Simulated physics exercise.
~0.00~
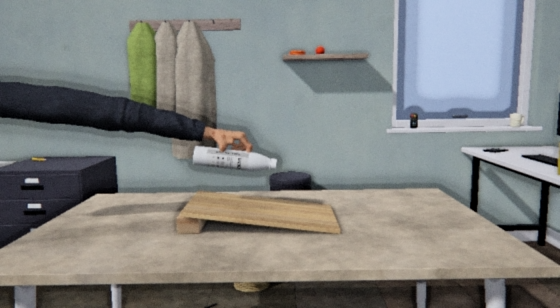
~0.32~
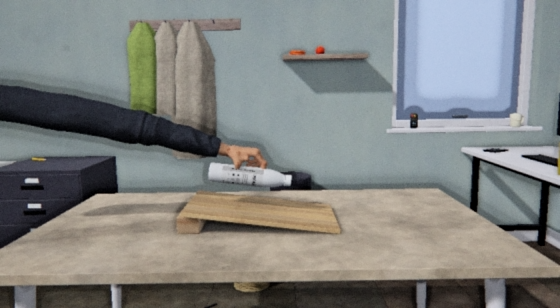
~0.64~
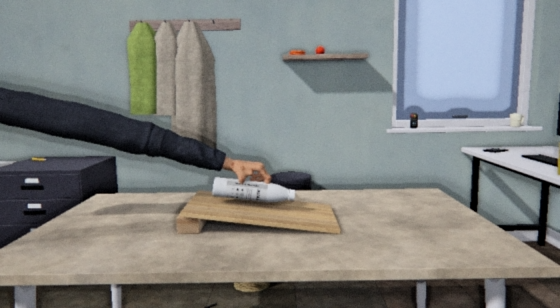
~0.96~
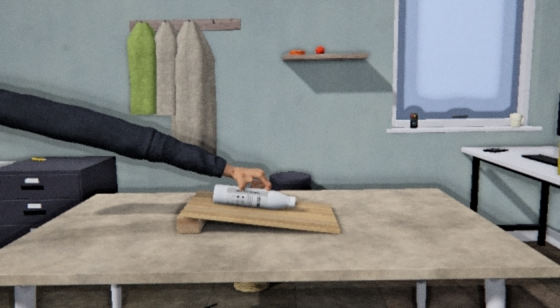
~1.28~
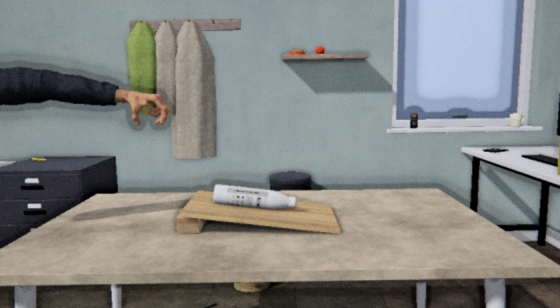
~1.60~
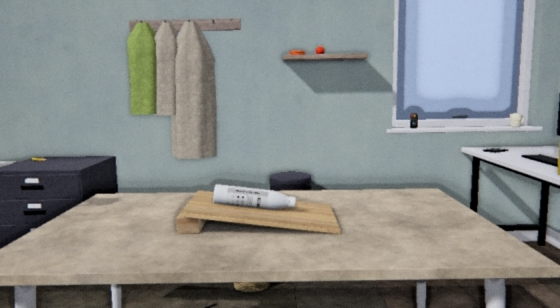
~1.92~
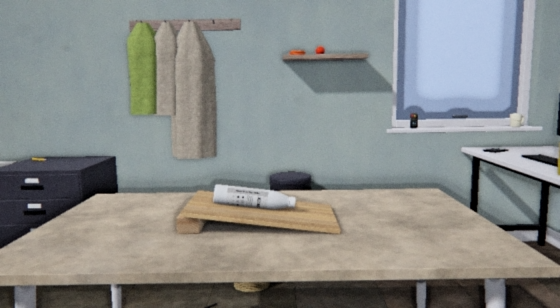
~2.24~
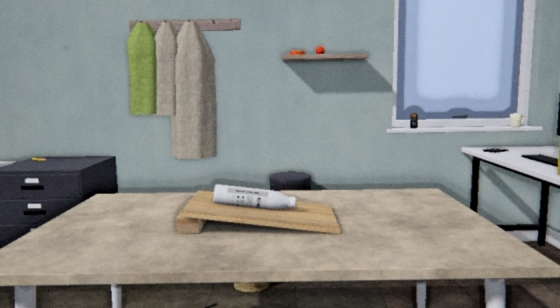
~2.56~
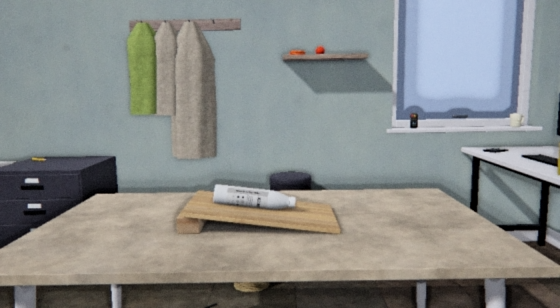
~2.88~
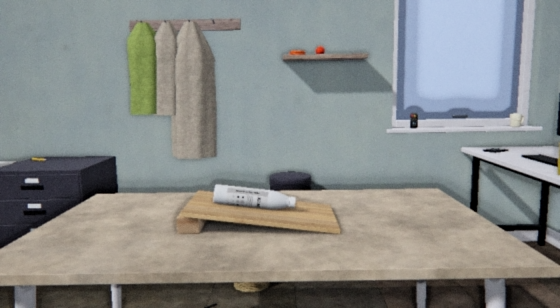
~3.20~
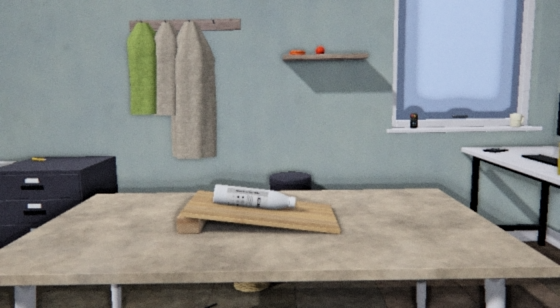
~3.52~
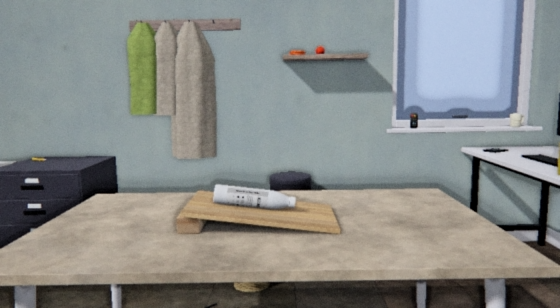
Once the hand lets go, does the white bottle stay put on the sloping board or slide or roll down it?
The white bottle stays put on the sloping board after the hand lets go.
On a table, a hand lays a white bottle on a sloping board, where it stays.
